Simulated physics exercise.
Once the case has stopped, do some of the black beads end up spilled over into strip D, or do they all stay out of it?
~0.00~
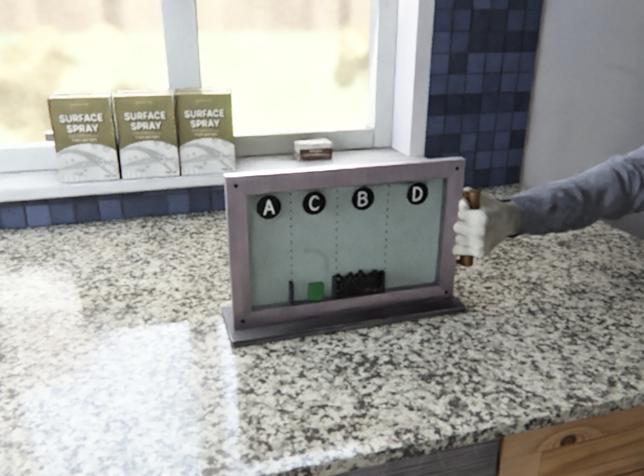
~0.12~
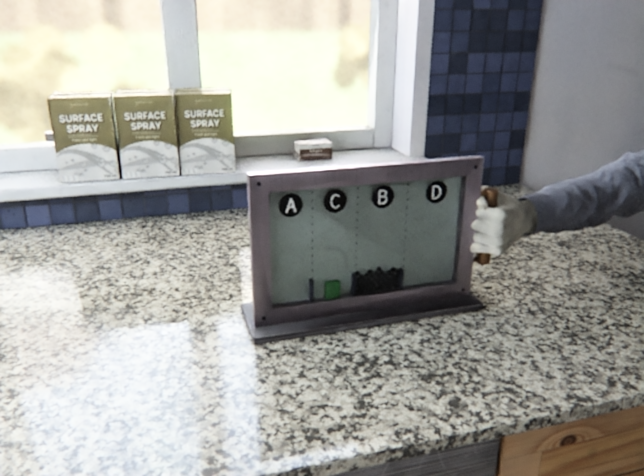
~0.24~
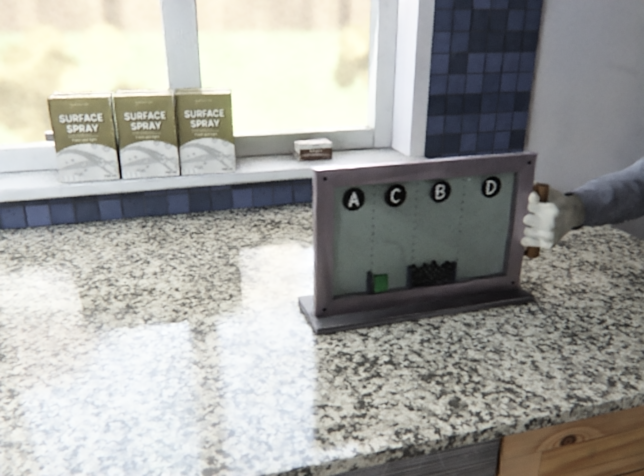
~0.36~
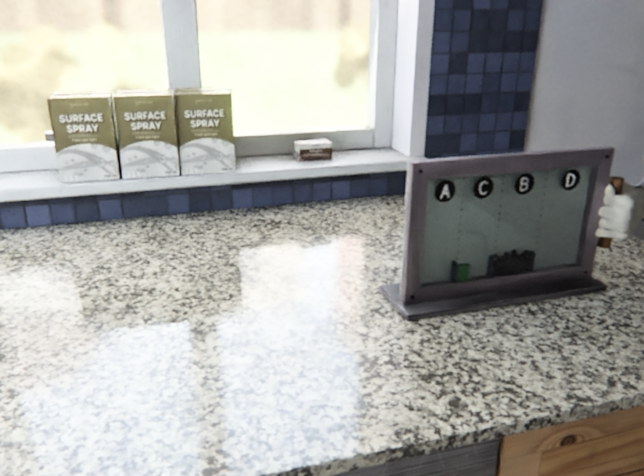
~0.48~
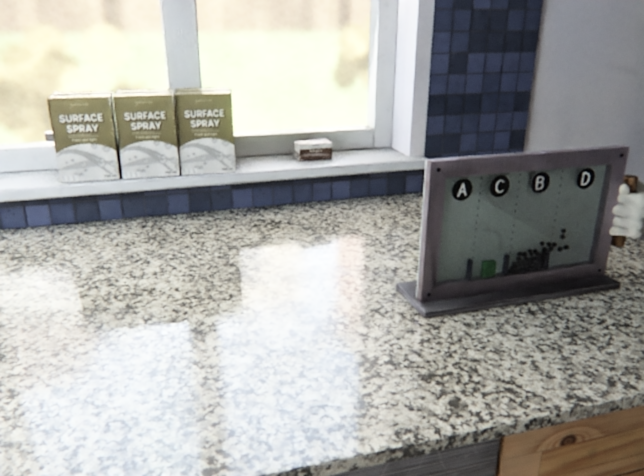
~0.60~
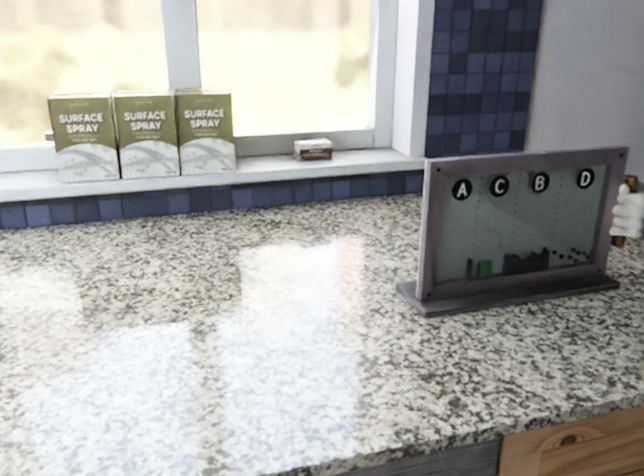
Some of them spill over into strip D, where a smaller share comes to rest while most stay in strip B. Strip C does not take in any noticeable share of the beads.
